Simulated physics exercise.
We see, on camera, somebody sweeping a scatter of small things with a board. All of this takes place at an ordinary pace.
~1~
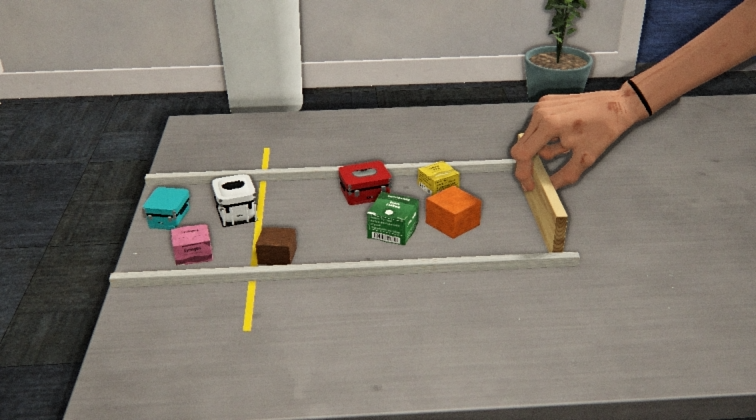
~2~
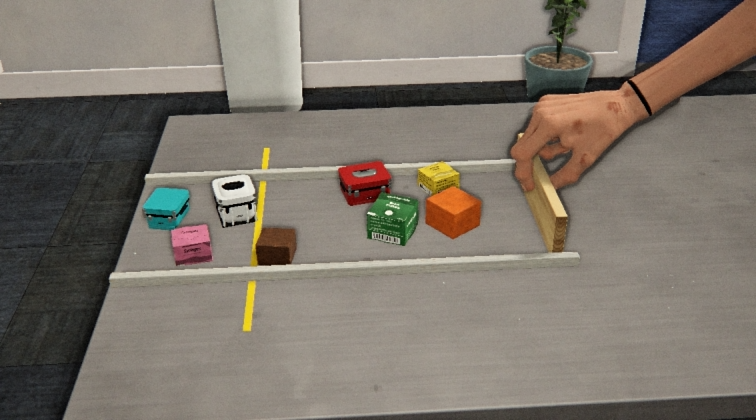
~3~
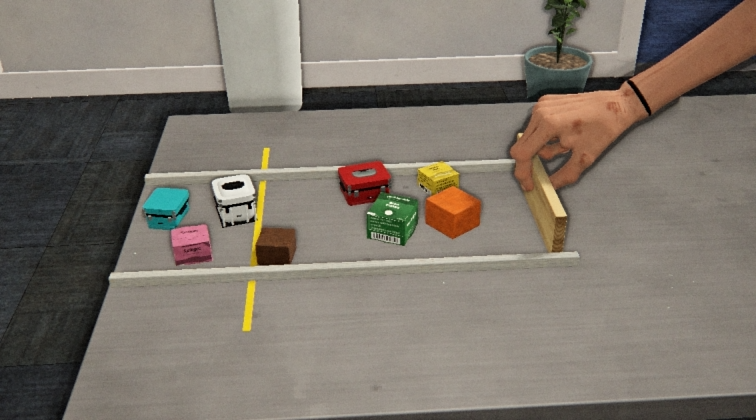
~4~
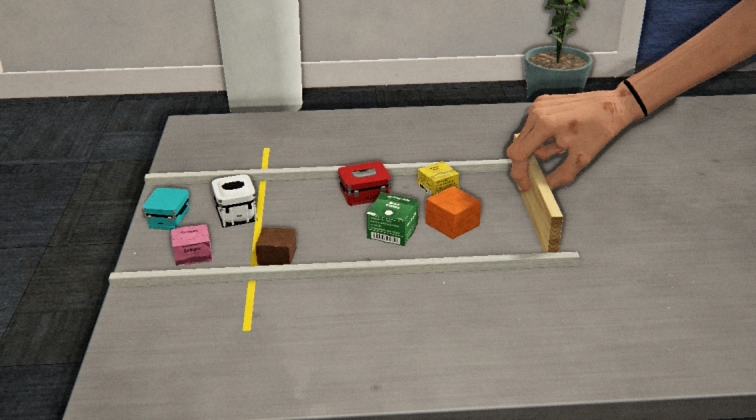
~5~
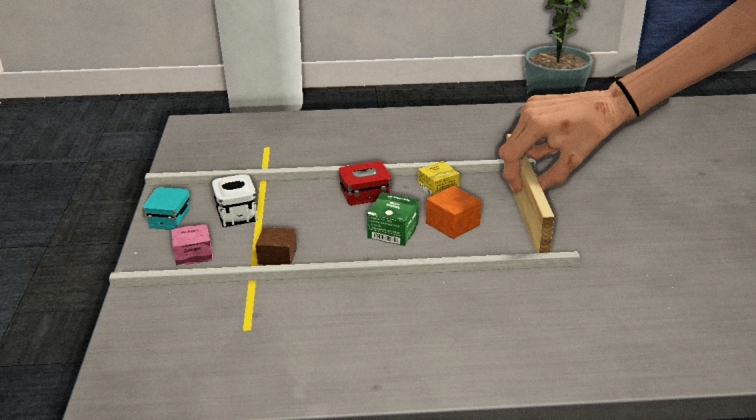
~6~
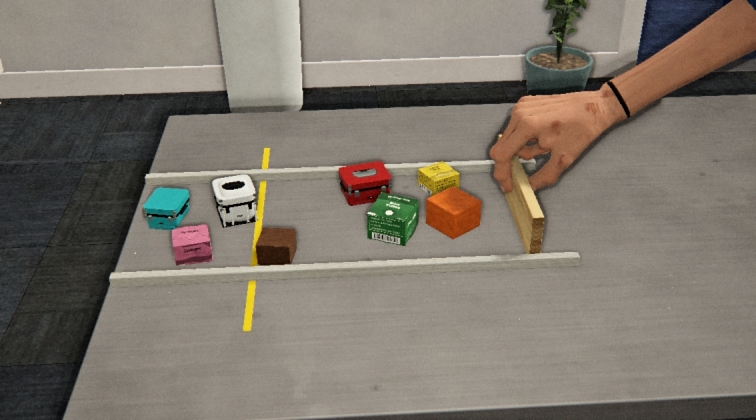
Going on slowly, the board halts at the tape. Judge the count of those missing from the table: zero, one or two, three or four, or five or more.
So the count of drops is nil, nothing goes.
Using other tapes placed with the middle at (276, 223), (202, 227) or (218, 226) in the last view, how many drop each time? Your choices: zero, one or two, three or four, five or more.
Lab note - fallen per tape, in order: None at all / 1 or 2 / 1 or 2.
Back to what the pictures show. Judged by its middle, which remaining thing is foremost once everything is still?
The turquoise case.
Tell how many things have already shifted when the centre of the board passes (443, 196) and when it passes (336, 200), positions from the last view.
Moved so far: 3, then 5.
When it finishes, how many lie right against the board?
That makes 4.
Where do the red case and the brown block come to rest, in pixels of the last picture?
Final positions - red case around (209, 195), brown block around (237, 256).
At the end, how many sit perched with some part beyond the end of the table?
I get 1.
A little later, none off yet; turquoise case at rest near (168, 209); pink box at rest near (192, 245); white case at rest near (235, 200).
Next, none off yet; turquoise case at rest near (165, 209); pink box at rest near (192, 245); white case shifted about its own width near (208, 206).
When it is over, the number that fall off is zero.
